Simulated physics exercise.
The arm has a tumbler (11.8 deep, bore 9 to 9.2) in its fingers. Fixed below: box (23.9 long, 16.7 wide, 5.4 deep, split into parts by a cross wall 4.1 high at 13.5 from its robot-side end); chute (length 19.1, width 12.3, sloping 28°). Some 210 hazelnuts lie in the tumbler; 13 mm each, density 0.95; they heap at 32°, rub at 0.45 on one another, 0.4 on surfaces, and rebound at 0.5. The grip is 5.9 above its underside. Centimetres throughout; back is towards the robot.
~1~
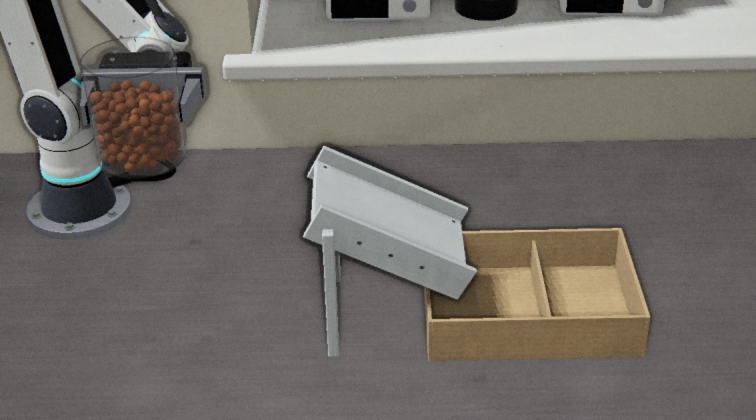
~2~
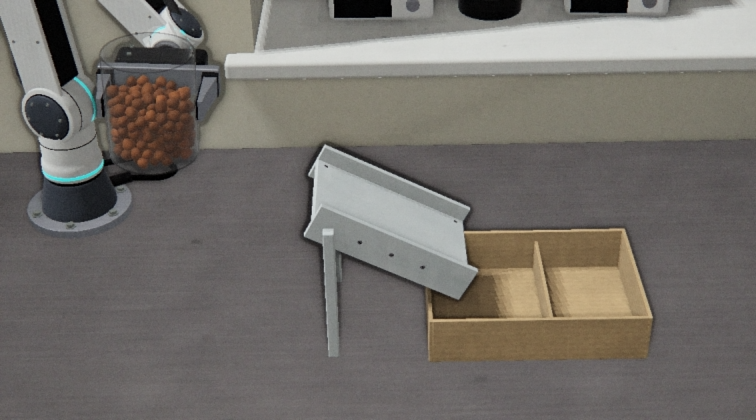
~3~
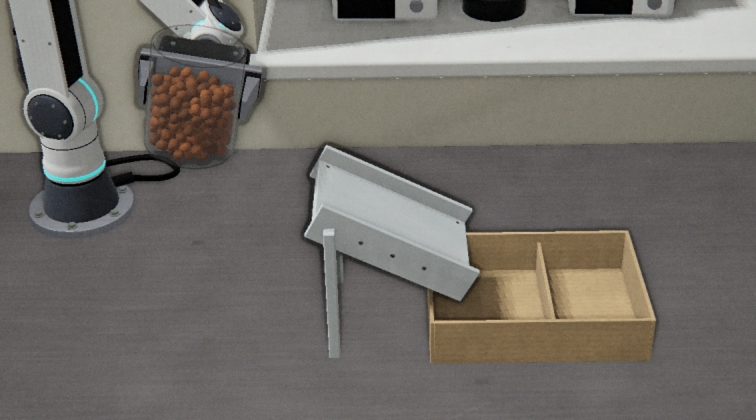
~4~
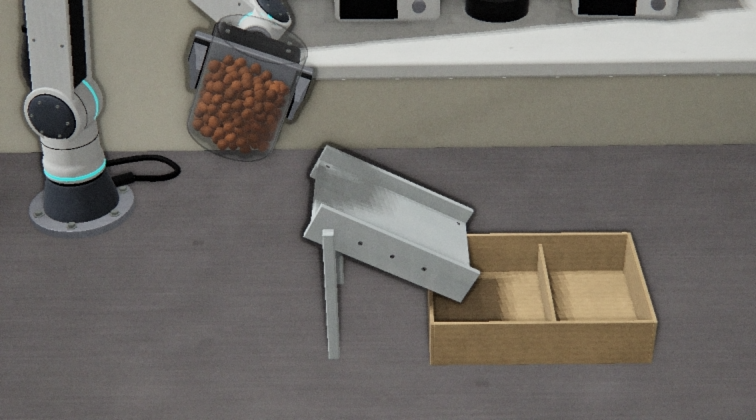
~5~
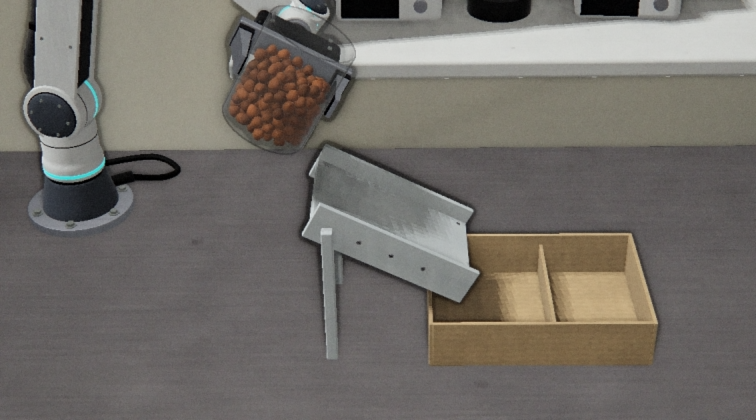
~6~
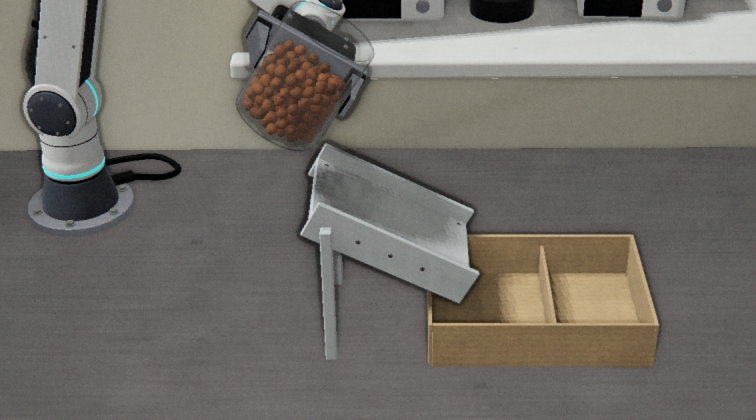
Above a gray table, a robot arm carries a tumbler of hazelnuts right, tilting it.
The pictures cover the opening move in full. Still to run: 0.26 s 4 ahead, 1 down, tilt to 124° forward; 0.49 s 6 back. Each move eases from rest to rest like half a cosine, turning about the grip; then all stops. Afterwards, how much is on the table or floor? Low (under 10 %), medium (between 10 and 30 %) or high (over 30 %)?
On the table or floor the share is low, under 10 %.
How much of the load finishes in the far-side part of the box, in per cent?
Some 15 per cent.
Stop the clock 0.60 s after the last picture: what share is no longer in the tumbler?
Some 100 per cent.
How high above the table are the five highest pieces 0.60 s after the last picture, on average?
Some 20 cm.
Then, 0.30 s after the last picture, tilted 124° forward, highest piece 32 above the table; 194 in the tumbler, 16 on the chute or in flight.
Then, 0.60 s after the last picture, tilted 124° forward, highest piece 22 above the table; 119 in the robot-side part, 25 in the far-side part, 2 in the tumbler, 1 on the table or floor, 63 on the chute or in flight.
Then, 0.95 s after the last picture, tilted 124° forward, highest piece 5 above the table; 175 in the robot-side part, 33 in the far-side part, 2 on the table or floor.
Then, 2.00 s after the last picture, tilted 124° forward, highest piece 4 above the table; 175 in the robot-side part, 33 in the far-side part, 2 on the table or floor.
Final count, 175 in the robot-side part, 33 in the far-side part, 2 on the table or floor. That is 1 % on the table or floor.
